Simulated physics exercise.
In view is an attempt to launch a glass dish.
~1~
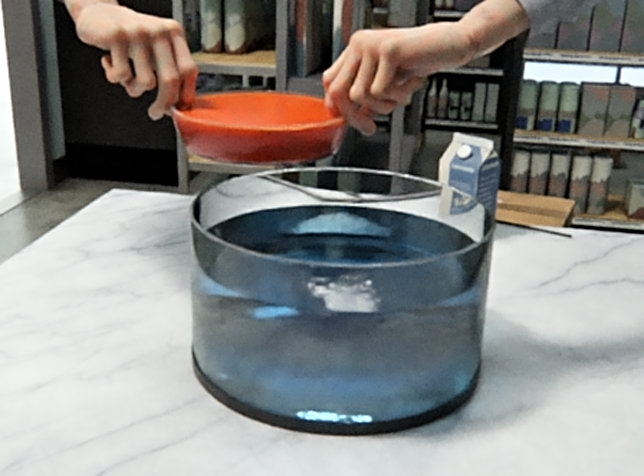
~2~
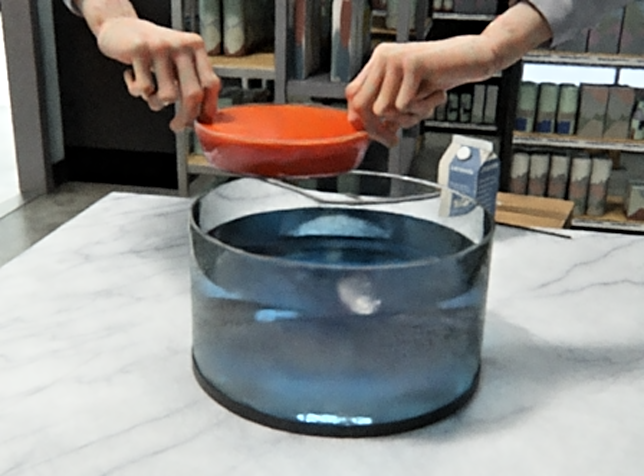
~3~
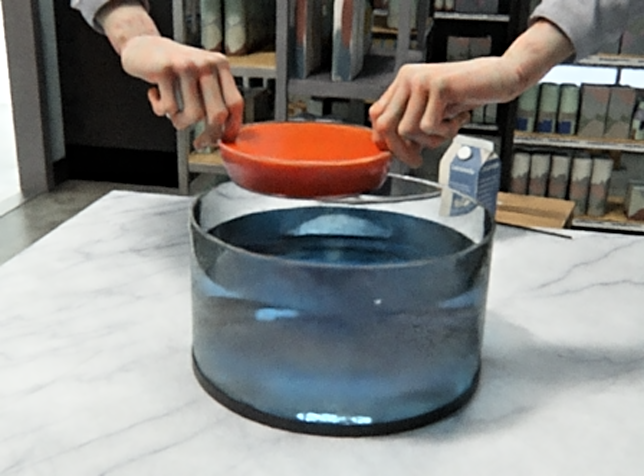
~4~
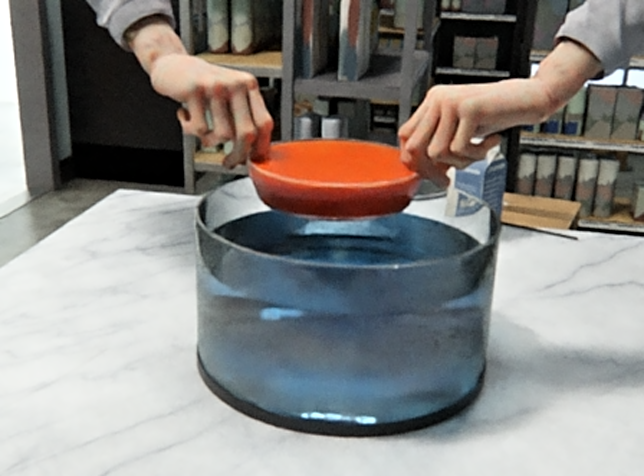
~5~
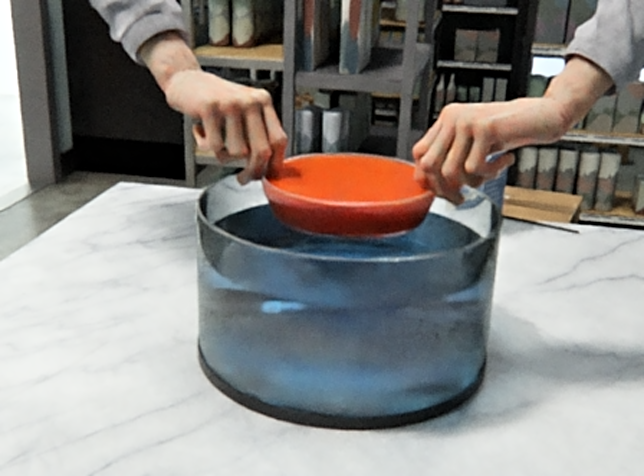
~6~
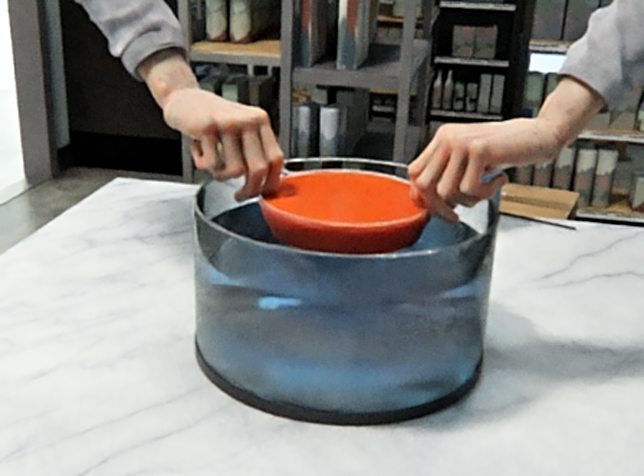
On a marble-topped table in front of shelves, two hands held an orange dish above a big clear tub of bluish water, moved it to the right, and lowered it inside the rim, close to the surface.
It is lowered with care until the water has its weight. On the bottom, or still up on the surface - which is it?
On the bottom.
Next, the dish dips into the water.
After that, water pours in over its rim.
Finally, the dish lies on the bottom.
